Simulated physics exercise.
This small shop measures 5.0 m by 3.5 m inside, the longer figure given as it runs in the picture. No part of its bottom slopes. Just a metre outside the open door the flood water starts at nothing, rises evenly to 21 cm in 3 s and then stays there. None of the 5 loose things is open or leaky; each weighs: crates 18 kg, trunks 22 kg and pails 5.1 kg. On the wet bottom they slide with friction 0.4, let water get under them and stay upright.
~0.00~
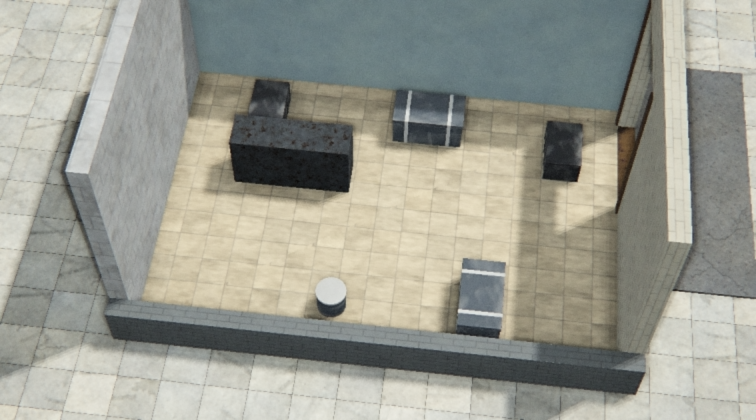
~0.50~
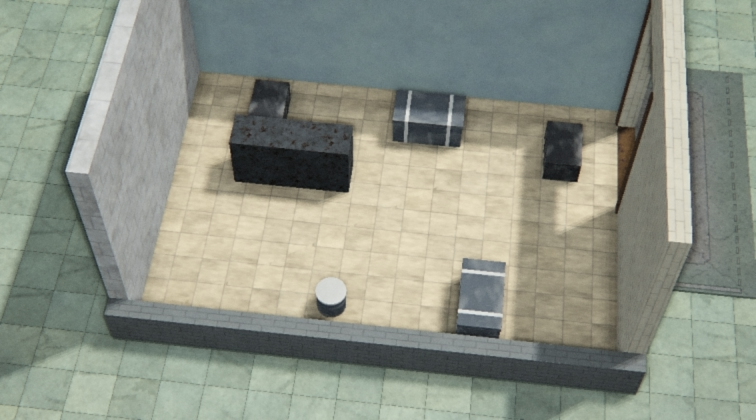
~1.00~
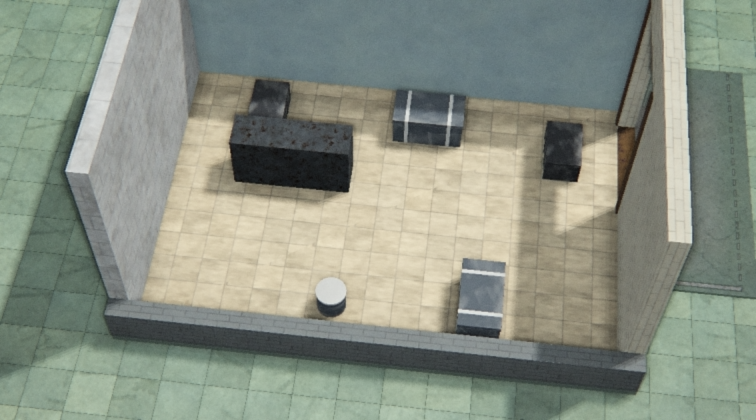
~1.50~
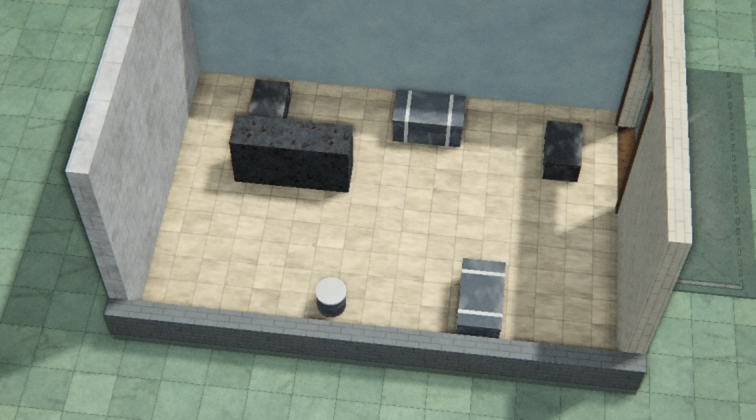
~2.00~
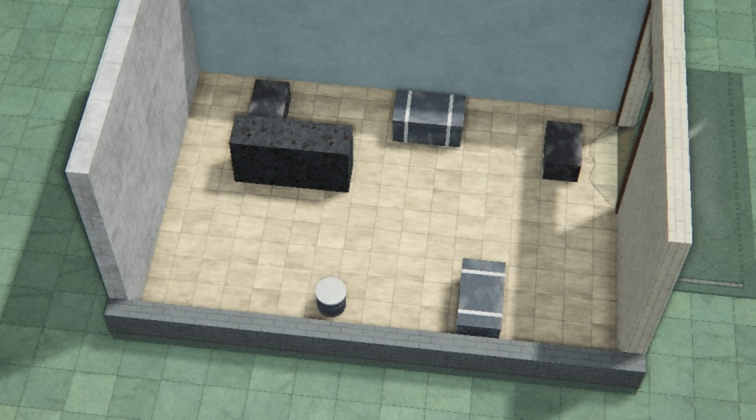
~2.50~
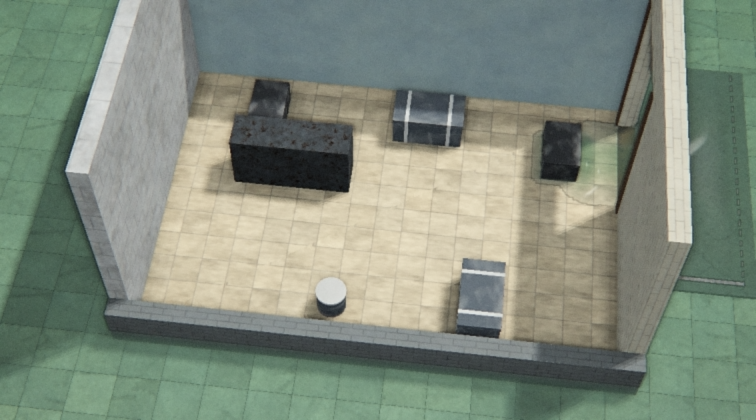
A small open-topped shop with a pale tiled floor, a blue back wall and grey side walls is seen from high above its low front wall. A long black block and smaller dark blocks stand toward the back, with two grey, white-banded trunks and a pale-topped pail nearby. The camera and objects stay still while the paving outside turns green under spreading water, which then seeps through the right-hand doorway.
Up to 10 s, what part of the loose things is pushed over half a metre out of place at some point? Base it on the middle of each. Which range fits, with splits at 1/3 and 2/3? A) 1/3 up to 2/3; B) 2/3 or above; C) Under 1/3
Answer: B.
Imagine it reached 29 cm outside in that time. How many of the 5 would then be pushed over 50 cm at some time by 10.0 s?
Then the count would be 4.
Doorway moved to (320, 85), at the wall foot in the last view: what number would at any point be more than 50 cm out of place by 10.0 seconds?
Count: 2.
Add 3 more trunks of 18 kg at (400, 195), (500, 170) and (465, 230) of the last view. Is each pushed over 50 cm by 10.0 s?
Result by item, in order: Beyond the cutoff, beyond the cutoff, beyond the cutoff.
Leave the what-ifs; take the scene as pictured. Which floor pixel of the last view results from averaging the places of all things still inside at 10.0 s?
Centred roughly on (291, 255).
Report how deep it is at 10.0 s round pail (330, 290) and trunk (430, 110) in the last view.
I'd estimate 11 cm for the first and 12 cm for the second.
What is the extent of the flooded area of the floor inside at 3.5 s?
Near 3.5 m2 in all.
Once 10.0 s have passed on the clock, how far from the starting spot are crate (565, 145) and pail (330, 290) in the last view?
First 300 cm, then 120 cm.
After 3.5 s 1 of 5 are over 50 cm from their spots; 0 afloat.
After 4.5 s 1 of 5 are over 50 cm from their spots; 0 afloat.
After 7.0 s 2 of 5 are over 50 cm from their spots; 1 afloat.
After 10.0 s 4 of 5 are over 50 cm from their spots, and 4 have been at some point; 3 afloat.
